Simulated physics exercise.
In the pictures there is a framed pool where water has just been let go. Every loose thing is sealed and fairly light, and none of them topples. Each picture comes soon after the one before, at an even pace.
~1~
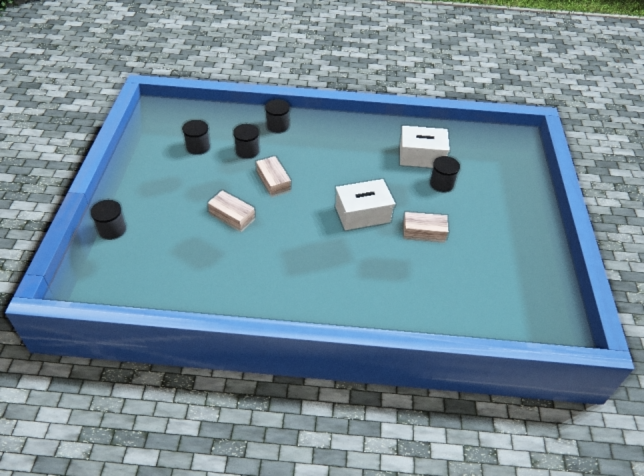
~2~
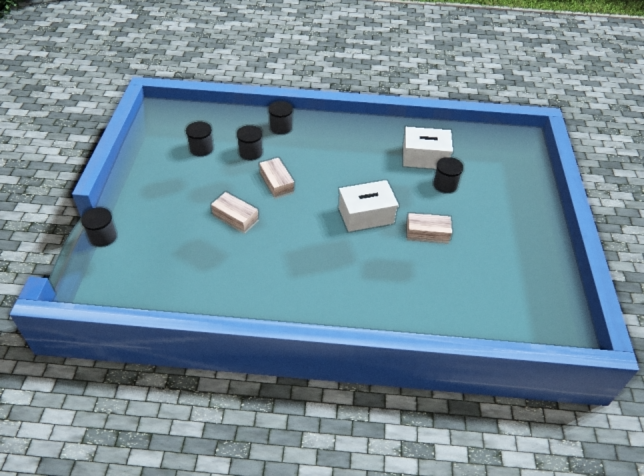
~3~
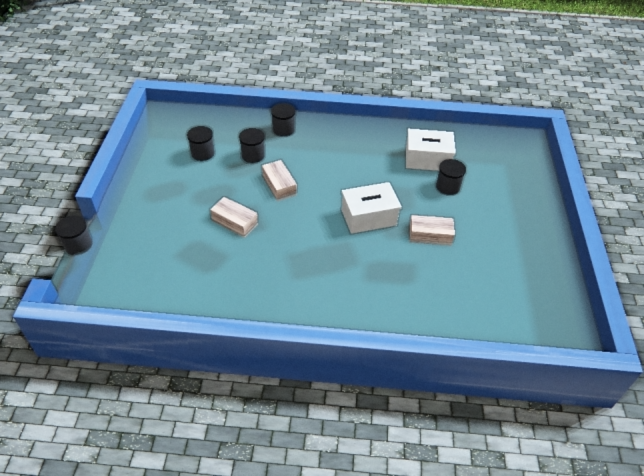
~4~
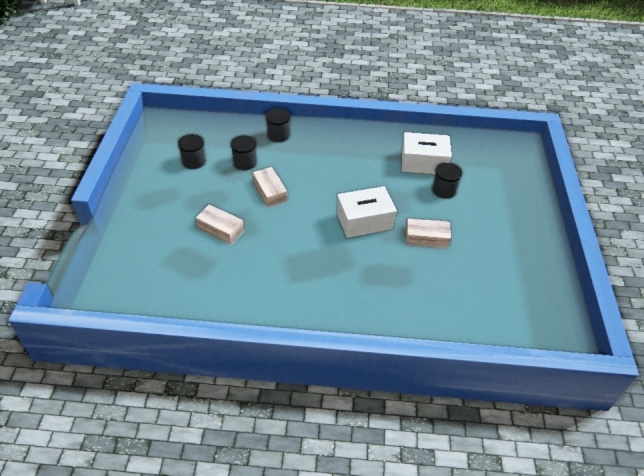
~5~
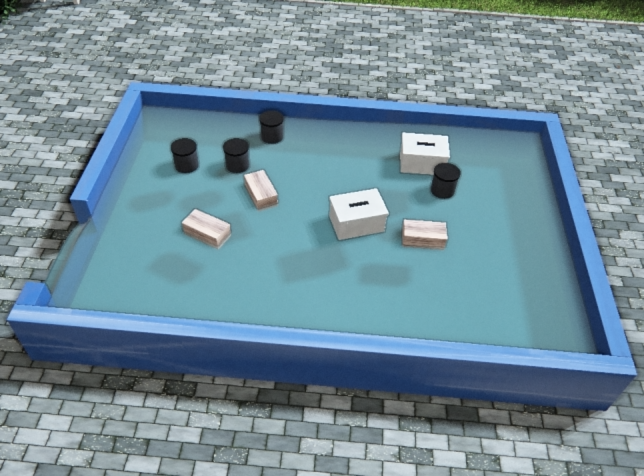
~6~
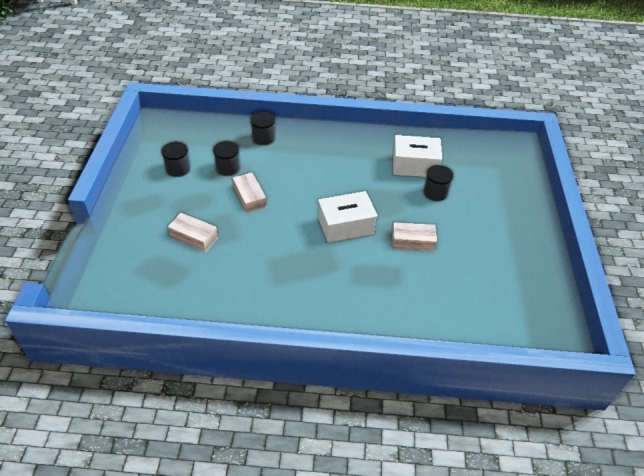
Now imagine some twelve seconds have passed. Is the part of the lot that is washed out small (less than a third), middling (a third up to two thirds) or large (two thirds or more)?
Middling.
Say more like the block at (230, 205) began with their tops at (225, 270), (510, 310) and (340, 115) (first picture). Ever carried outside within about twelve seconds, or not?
The three, in sequence: Departs, remains behind and remains behind.
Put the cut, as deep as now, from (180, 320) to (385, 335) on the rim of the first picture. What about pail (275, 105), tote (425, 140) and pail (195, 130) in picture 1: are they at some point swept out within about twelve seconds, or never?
Answer, one by one: Not lost, not lost, not lost.
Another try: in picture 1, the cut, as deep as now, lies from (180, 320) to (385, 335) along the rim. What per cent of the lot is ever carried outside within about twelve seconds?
40 per cent.
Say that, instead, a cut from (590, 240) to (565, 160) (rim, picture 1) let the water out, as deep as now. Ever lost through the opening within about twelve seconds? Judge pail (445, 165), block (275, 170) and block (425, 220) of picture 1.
Sequentially, I'd put it as swept away, not lost, swept away.
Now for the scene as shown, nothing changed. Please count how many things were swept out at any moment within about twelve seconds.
That gives 5.
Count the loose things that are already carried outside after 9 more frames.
All told, it is 2.
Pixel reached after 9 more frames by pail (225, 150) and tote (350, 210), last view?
Tops end up close to (185, 168) and (311, 216) respectively.
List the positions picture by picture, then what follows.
In the first frame, a block at (231, 206), afloat; a pail at (195, 128), afloat; 0 of 10 have shifted.
In the second frame, a block at (234, 207), afloat; a pail at (199, 130) floats; 1 of 10 have shifted.
In the third frame, a block at (234, 212) floats; a pail at (200, 134) floats; 1 of 10 have shifted.
In the fourth frame, a block at (219, 219), afloat, close to its start; a pail at (191, 142), afloat, close to its start; 3 of 10 have shifted.
In the fifth frame, a block at (206, 224), afloat, close to its start; a pail at (184, 146) floats, close to its start; 7 of 10 have shifted.
In the sixth frame, a block at (192, 227), afloat, close to its start; a pail at (174, 150), afloat, close to its start; 8 of 10 have shifted.
A moment on, 1 of 10 are out; 9 afloat.
Next, 2 of 10 are out; 8 afloat.
Later, 3 of 10 are out; 7 afloat.
In the end, 5 of 10 are out; 5 afloat.
